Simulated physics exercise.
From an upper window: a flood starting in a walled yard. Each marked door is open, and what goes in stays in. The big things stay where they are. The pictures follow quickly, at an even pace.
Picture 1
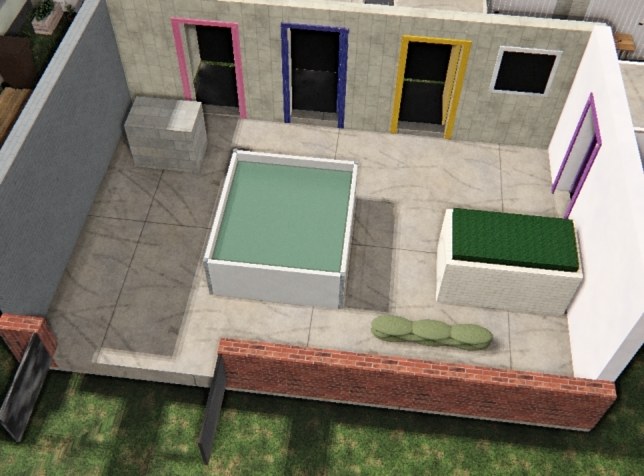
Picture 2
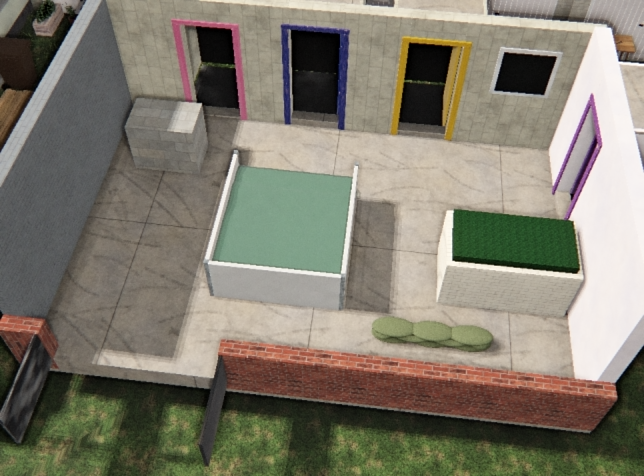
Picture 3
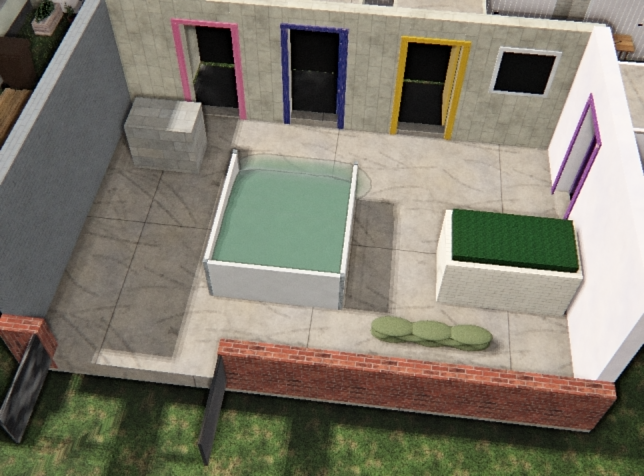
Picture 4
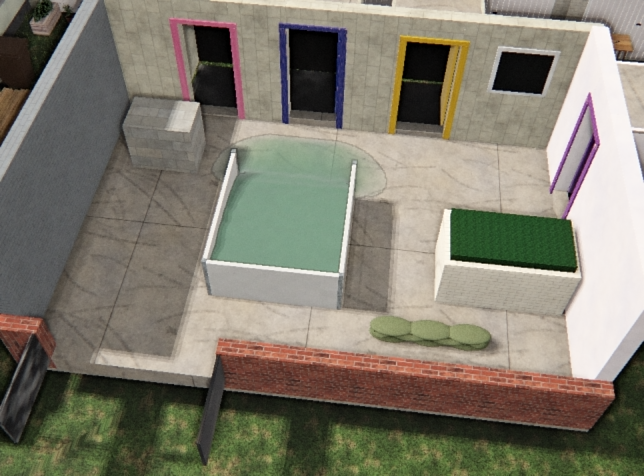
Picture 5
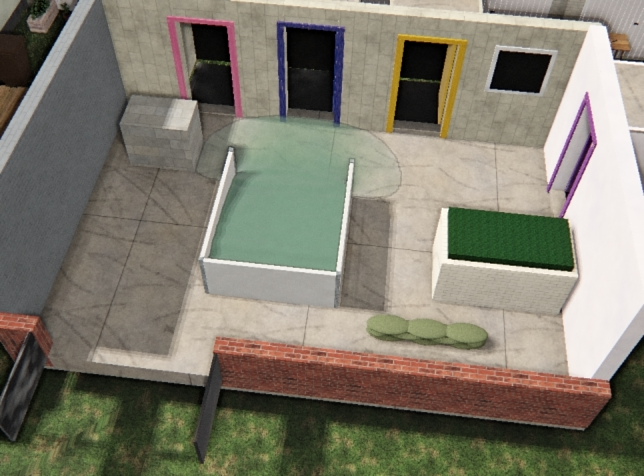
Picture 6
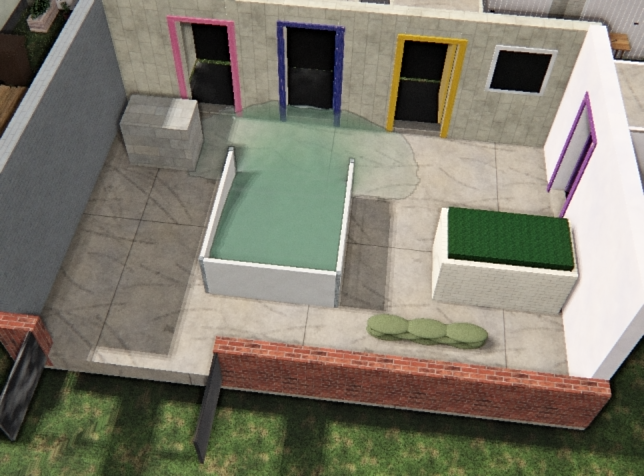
At the start, an open tank of green water stands whole and still in a walled yard, between a pale block and a green-topped box. Then its far side is gone, and water pours out, spreading in a widening, rounded sheet across the paving toward the coloured doorways.
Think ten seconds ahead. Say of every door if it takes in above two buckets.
In the end: The pink door takes more than that; the purple door takes more than that; the blue door takes more than that; the yellow door takes more than that.
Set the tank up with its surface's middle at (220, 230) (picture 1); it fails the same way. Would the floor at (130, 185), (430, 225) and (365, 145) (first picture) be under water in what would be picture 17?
In that order: Awash, no water, flooded.
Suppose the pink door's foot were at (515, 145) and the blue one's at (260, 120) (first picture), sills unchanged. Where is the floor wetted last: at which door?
It is the purple door.
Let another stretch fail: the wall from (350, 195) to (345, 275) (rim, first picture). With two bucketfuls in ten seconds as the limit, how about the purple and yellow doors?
Then: Purple takes more; yellow lets more in.
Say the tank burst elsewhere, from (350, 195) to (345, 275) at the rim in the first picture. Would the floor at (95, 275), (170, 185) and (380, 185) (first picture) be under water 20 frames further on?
As listed: Dry, dry, awash.
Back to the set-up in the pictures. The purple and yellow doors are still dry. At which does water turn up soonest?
The door marked yellow.
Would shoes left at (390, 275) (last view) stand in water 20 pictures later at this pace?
Answer: Free of water.
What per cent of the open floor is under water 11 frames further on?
About 30 per cent.
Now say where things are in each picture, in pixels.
In the first picture, the open tank at (285, 212) is whole and still.
In the second picture, water pours out on the open tank's far side and has run to (357, 197).
In the third picture, water pours out on the open tank's far side and has run to (365, 179).
In the fourth picture, water pours out on the open tank's far side and has run to (369, 160).
In the fifth picture, water pours out on the open tank's far side and has run to (366, 133).
In the sixth picture, the front is at (398, 136), out from the gap on the open tank's far side.
A moment on, water covers 20 % of the floor; the pink door over two buckets in, the purple door not reached, the blue door far over two buckets in, the yellow door under two buckets in.
Next, water covers 30 % of the floor; the pink door far over two buckets in, the purple door not reached, the blue door far over two buckets in, the yellow door over two buckets in.
Then, water covers 50 % of the floor; the pink door far over two buckets in, the purple door under two buckets in, the blue door far over two buckets in, the yellow door over two buckets in.
Later, water covers 80 % of the floor; the pink door far over two buckets in, the purple door over two buckets in, the blue door far over two buckets in, the yellow door over two buckets in.
In the end, water covers 90 % of the floor; the pink door far over two buckets in, the purple door over two buckets in, the blue door far over two buckets in, the yellow door over two buckets in.
